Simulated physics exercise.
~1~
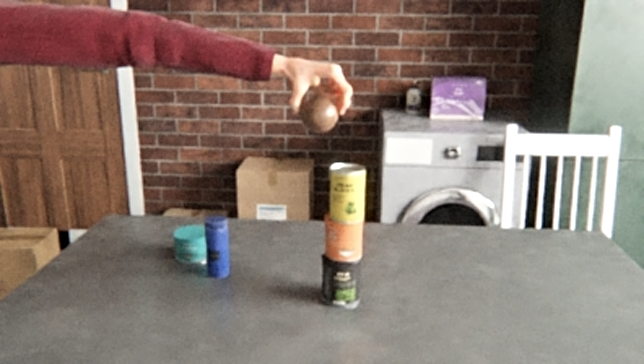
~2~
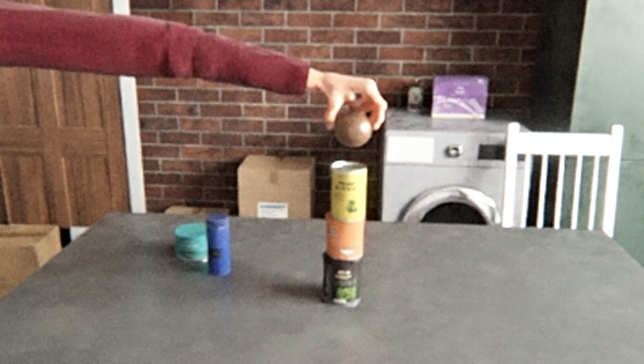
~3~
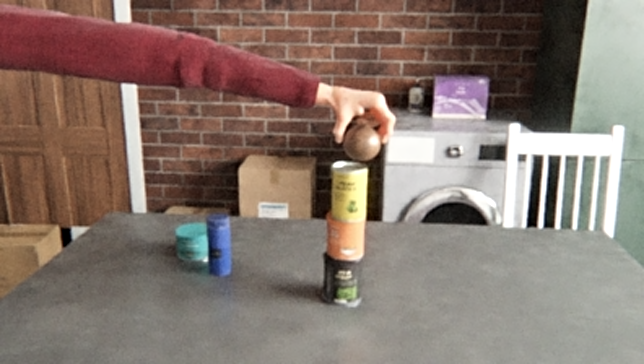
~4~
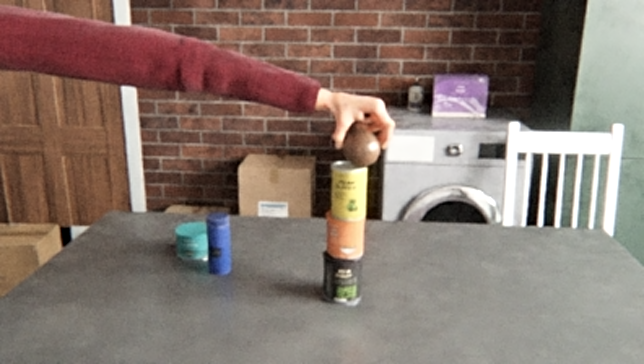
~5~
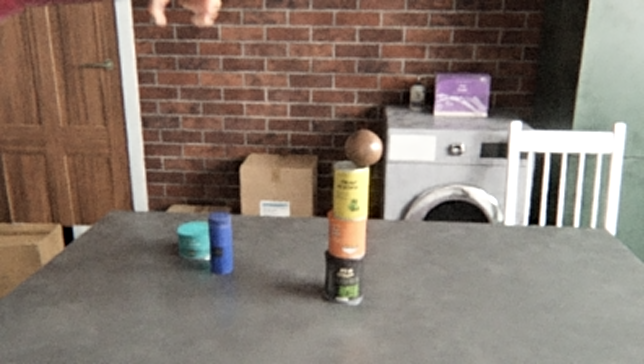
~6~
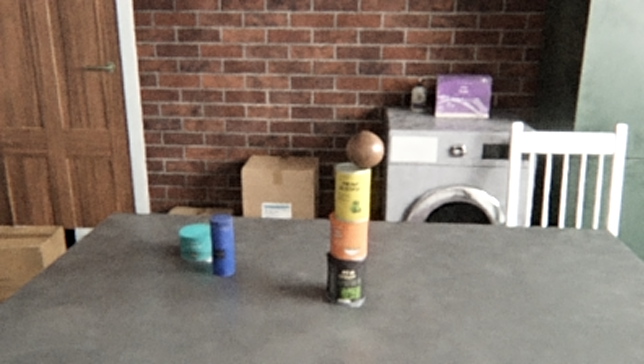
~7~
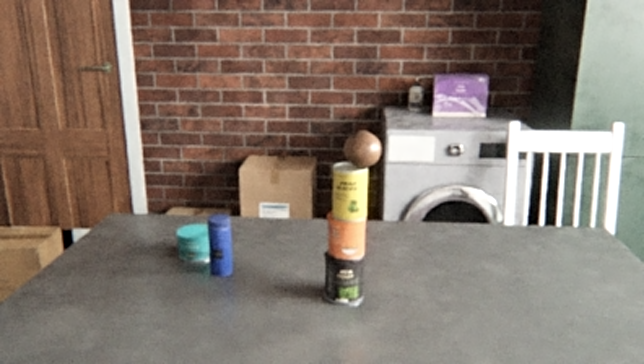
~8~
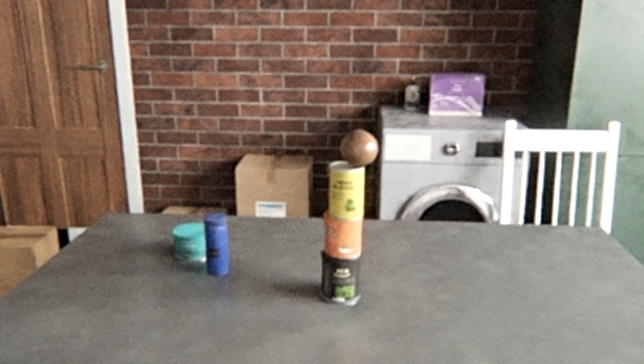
Brown ball lowered by a hand onto a stack of three tins, staying balanced on top after the hand withdraws left.
